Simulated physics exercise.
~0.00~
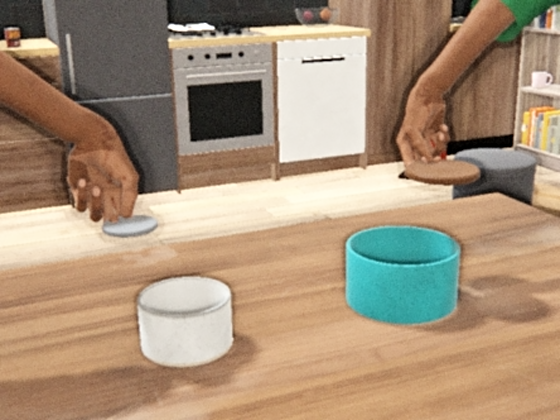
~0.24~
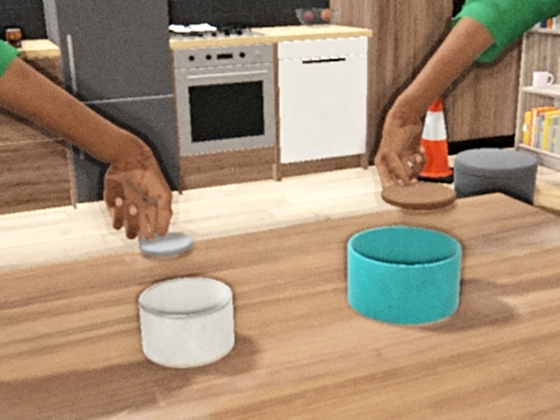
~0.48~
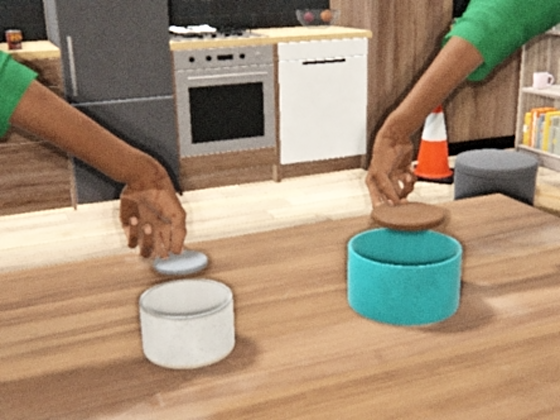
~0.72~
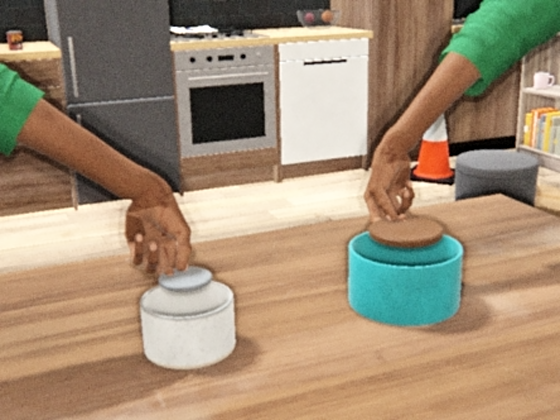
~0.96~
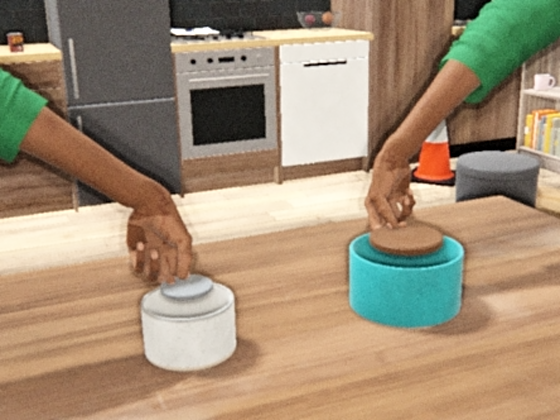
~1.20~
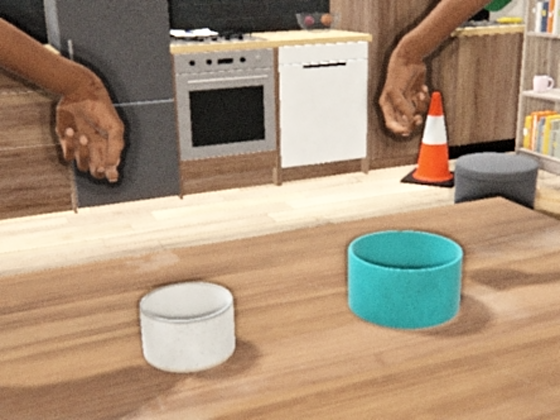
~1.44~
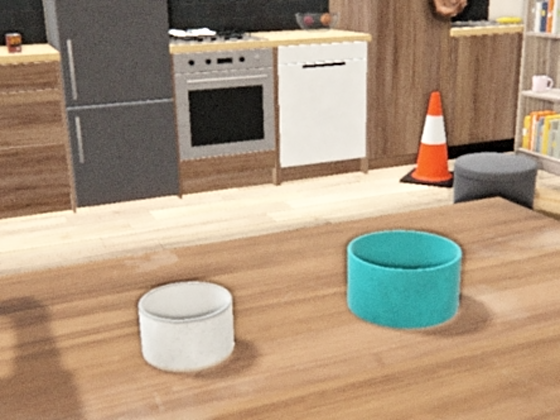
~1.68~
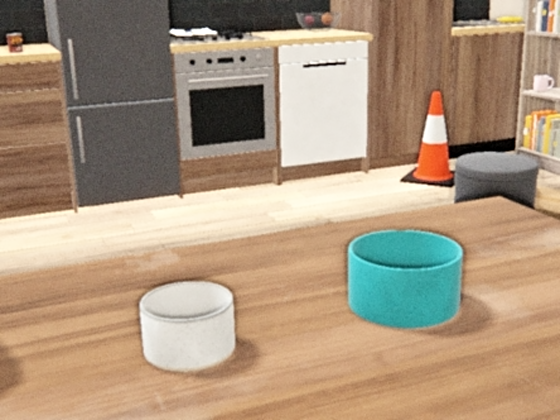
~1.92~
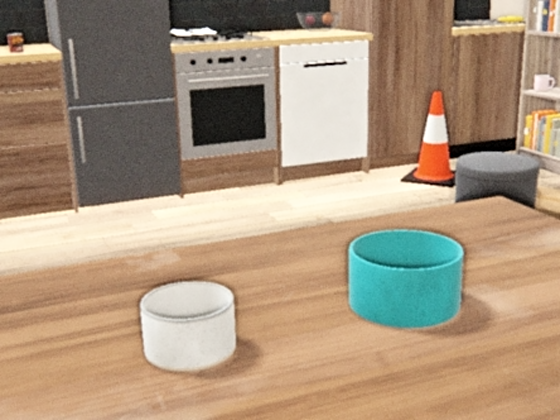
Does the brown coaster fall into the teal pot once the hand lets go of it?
Yes, the brown coaster drops inside the teal pot instead of covering it, and the grey lid likewise falls into the white one.
